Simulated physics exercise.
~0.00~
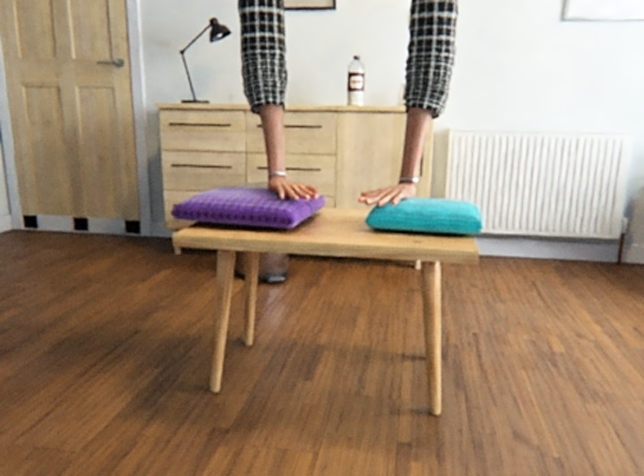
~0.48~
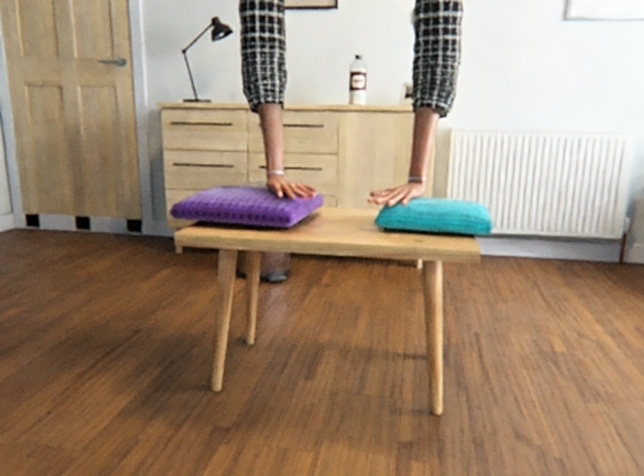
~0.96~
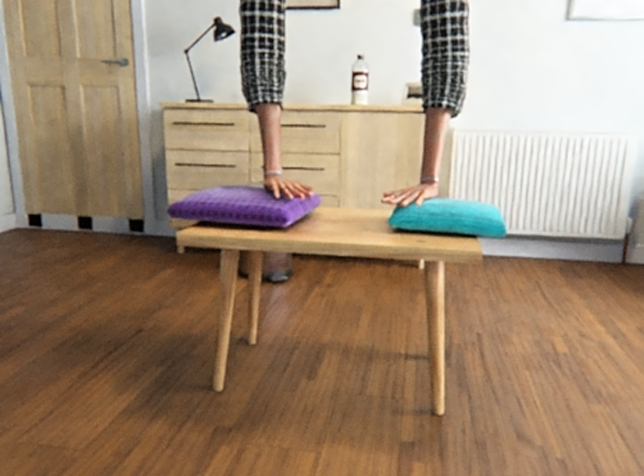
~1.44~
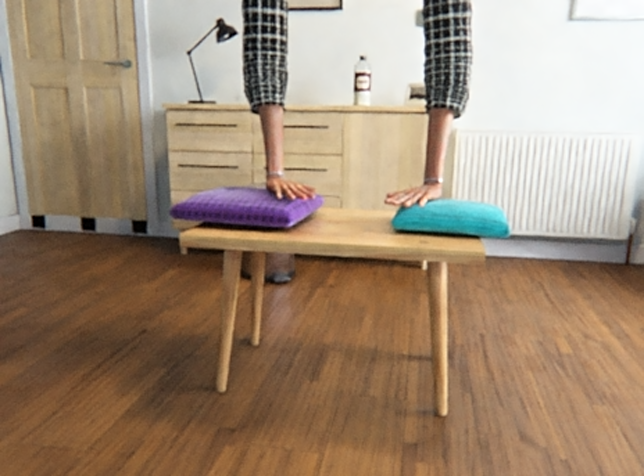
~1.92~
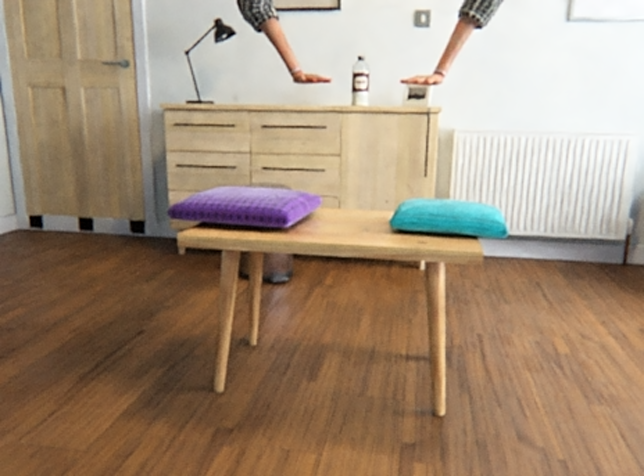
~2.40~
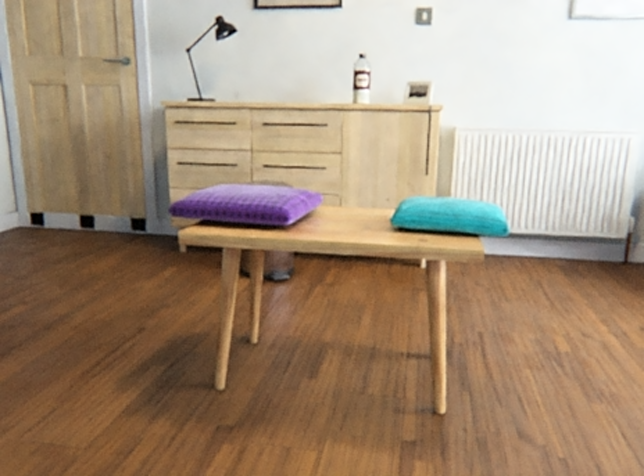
A purple cushion and a turquoise soft bag rest at opposite ends of a low wooden bench, on a brown wood floor in a room with a pale dresser, a black lamp and a white radiator behind. The slightly swaying view faces the bench from the front. Two hands in checked sleeves press down on top, nudging the purple cushion slightly left and sliding the turquoise bag right until it juts past the bench's end. The hands then let go, lift away and leave the view. Both stay on the bench, lying still.
